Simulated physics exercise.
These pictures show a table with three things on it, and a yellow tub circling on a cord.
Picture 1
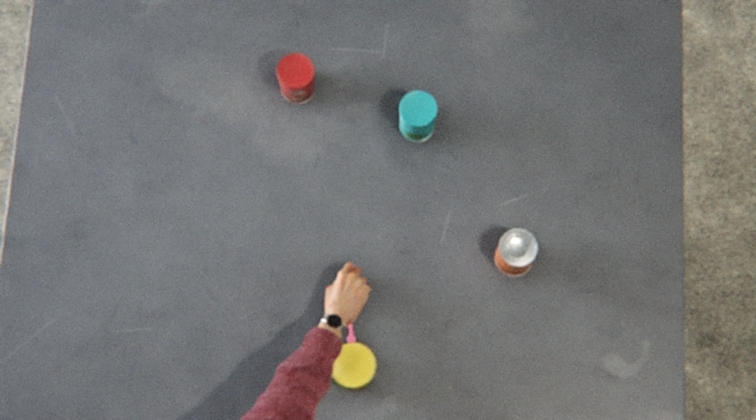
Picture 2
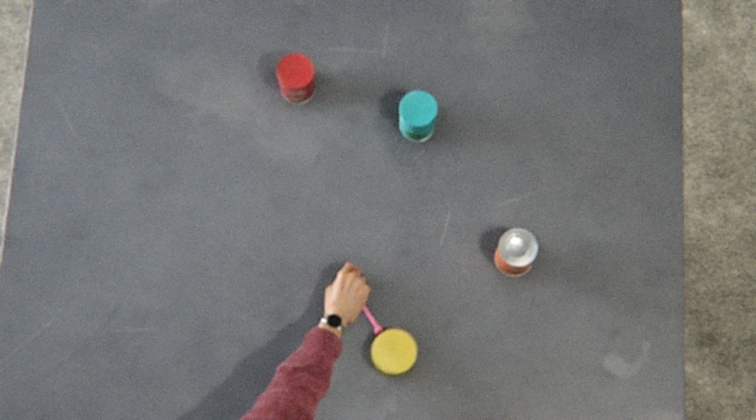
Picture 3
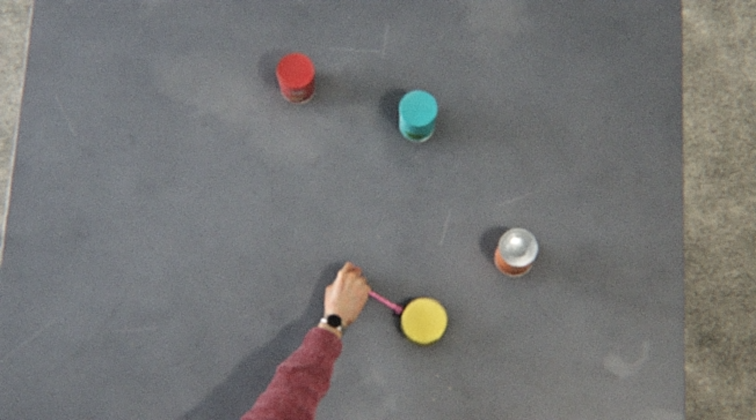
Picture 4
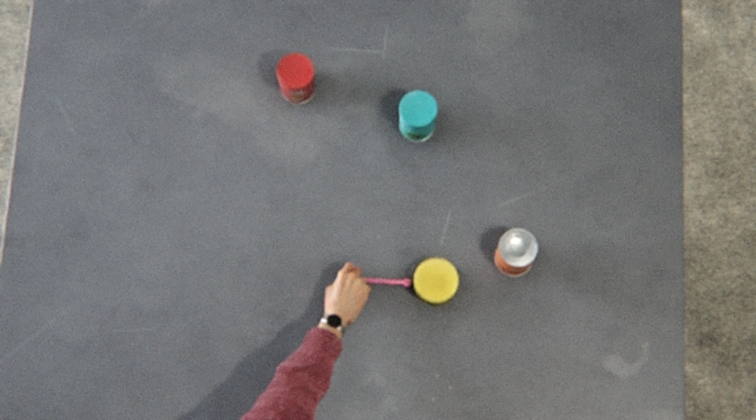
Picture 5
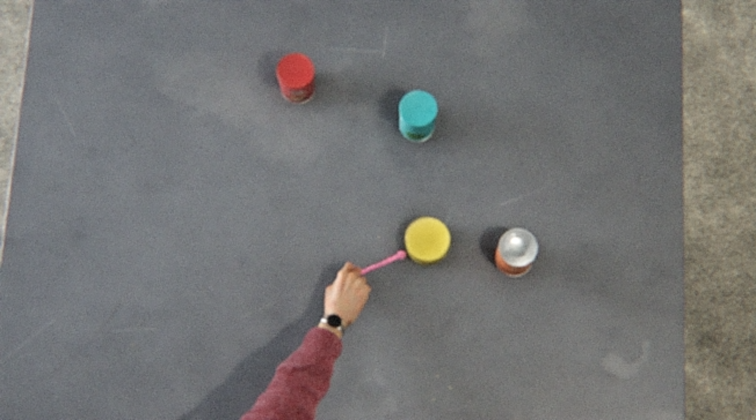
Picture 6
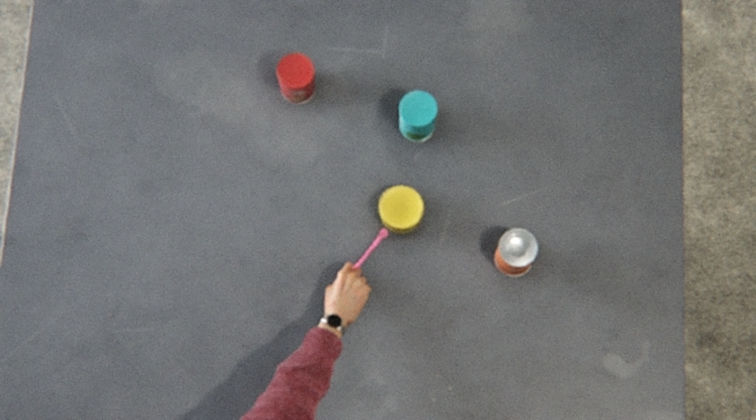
A yellow tub on a pink cord swung anticlockwise around a person's hand, passing from below it, out to the right and up above it, while the red, turquoise and orange tins stayed still.
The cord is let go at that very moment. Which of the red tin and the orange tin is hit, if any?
The red tin escapes it and the orange tin stays untouched.
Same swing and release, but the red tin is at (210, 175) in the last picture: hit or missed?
There it stays untouched.
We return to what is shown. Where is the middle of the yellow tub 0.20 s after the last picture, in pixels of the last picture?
Near (240, 125).
Then, 0.08 s later than the last view, tub near (330, 172).
Then, 0.20 s later than the last view, tub near (240, 125).
Finally, tub near (68, 35). The red tin stays untouched and the orange tin remains clear.
